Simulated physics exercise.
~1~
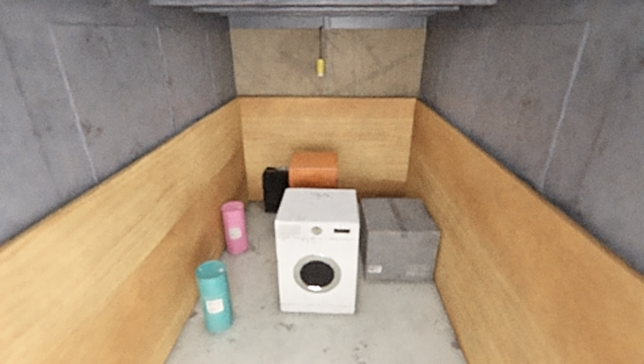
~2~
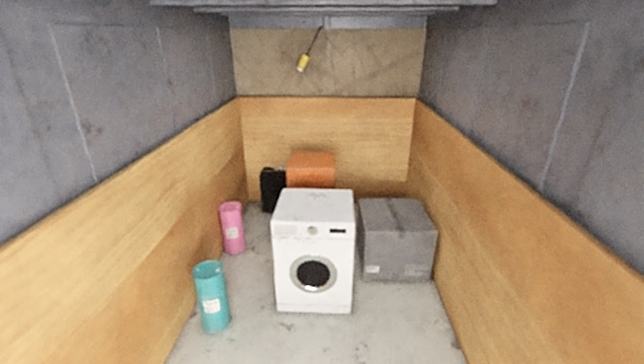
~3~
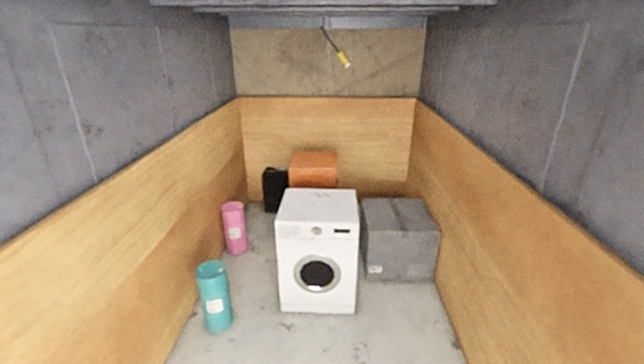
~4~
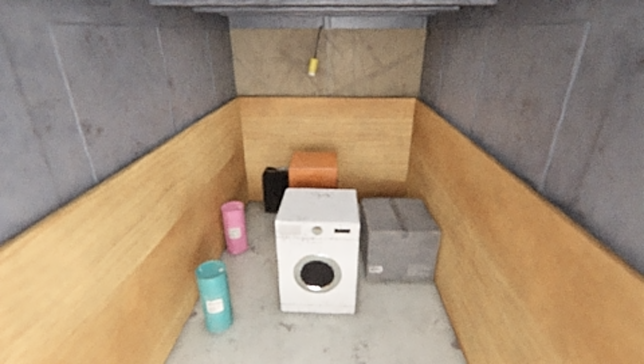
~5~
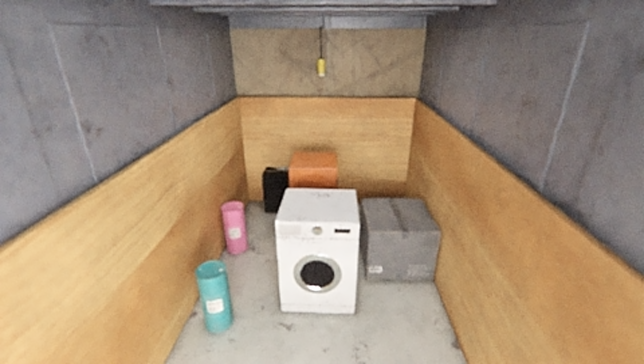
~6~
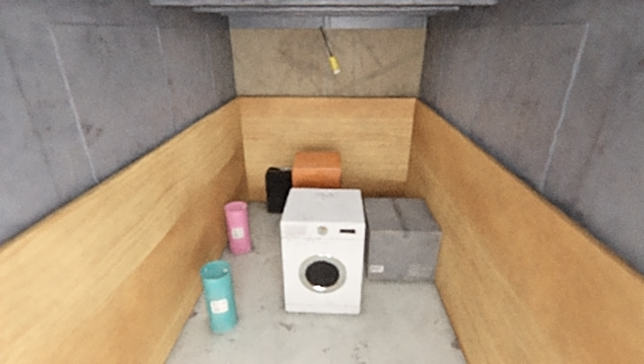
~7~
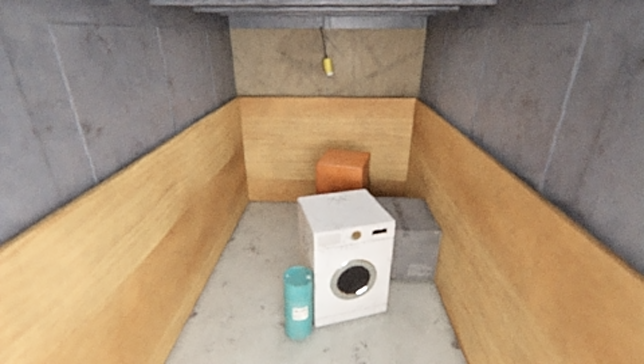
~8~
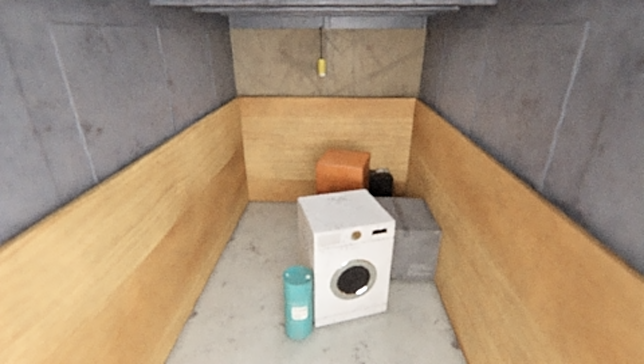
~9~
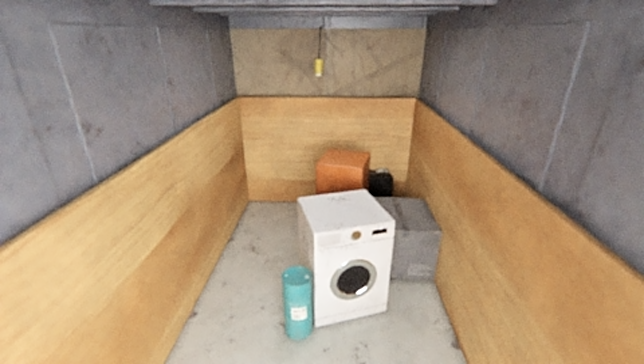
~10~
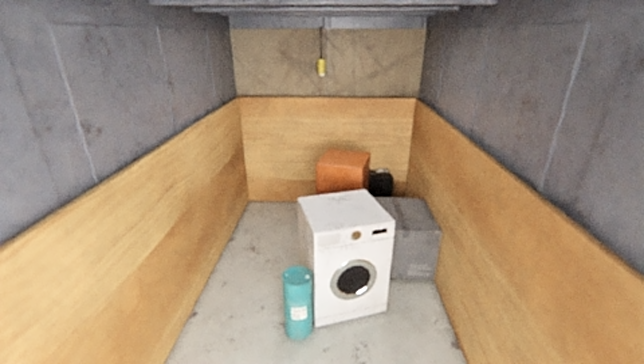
The clip shows a van's load bay with a swinging hanging lamp, two canisters, boxes and appliances, which stay almost still before several shift right; the pink canister disappears from view, and the turquoise canister ends upright beside the white appliance, with the grey box still in place.
